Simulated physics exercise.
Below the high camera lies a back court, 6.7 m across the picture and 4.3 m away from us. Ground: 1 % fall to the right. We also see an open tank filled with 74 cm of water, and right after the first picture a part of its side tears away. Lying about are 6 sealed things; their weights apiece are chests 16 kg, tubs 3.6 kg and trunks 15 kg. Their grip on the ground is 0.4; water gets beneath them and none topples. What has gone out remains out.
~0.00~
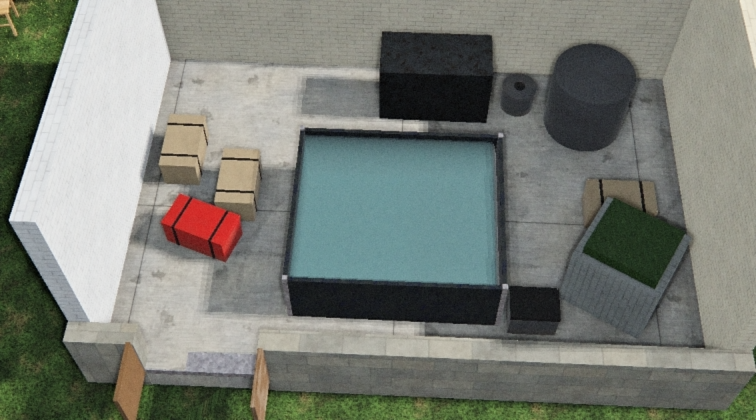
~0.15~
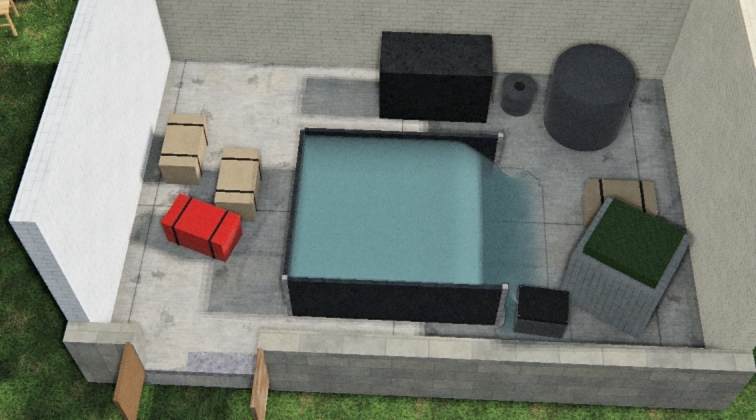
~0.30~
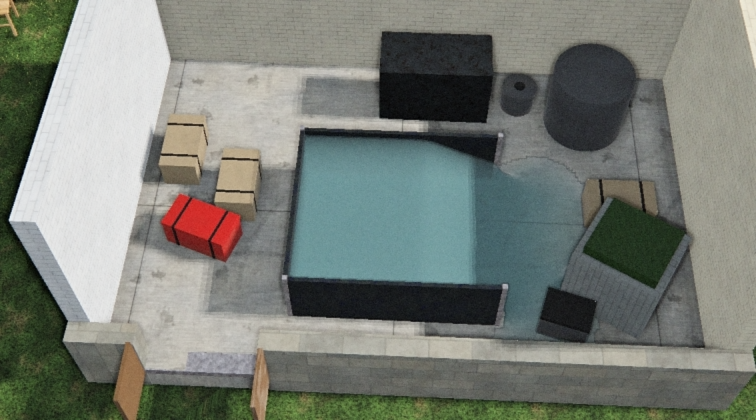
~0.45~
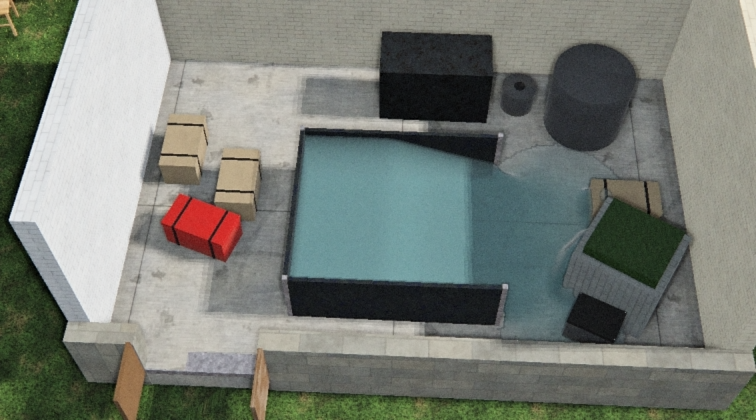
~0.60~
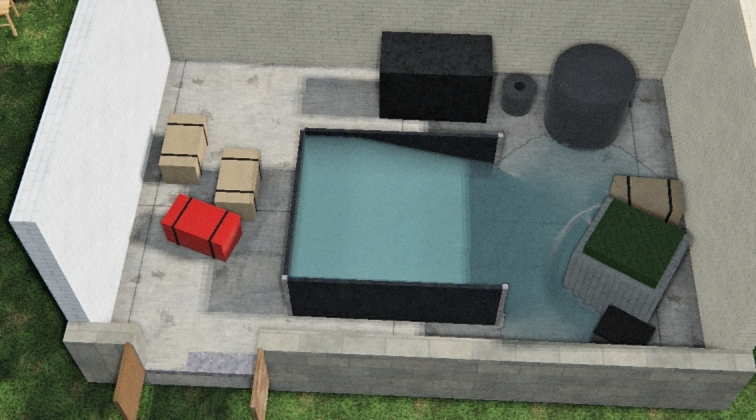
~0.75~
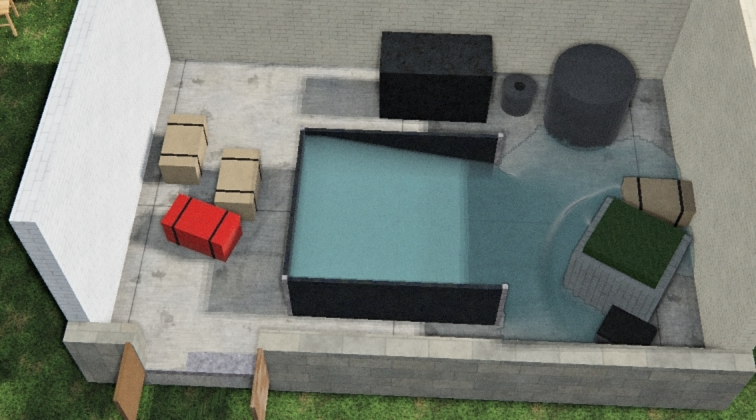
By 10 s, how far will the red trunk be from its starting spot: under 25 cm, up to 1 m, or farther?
It changes position somewhat.
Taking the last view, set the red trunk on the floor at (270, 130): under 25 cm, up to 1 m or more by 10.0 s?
It travels far.
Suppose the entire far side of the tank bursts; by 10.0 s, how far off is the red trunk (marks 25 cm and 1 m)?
The red trunk is swept away.
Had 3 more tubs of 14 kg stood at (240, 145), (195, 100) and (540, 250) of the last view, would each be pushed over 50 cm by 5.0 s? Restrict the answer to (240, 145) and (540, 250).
Respectively: Inside the limit and outside the limit.
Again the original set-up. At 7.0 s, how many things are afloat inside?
Total: 6.
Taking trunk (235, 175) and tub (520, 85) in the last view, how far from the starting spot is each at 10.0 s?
In that order: 50 cm, 250 cm.
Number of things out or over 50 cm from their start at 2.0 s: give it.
2.
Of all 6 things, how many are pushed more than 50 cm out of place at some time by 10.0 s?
6.
After 2.0 s the red trunk is near (200, 219), 0.0 m from its start, aground; 0 of 6 are out; 2 afloat.
After 4.5 s the red trunk is near (200, 219), 0.0 m from its start, aground; 0 of 6 are out; 3 afloat.
After 7.0 s the red trunk is near (252, 239), 0.7 m from its start, afloat; 0 of 6 are out; 6 afloat.
After 10.0 s the red trunk is near (230, 257), 0.7 m from its start, afloat; 0 of 6 are out; 6 afloat.
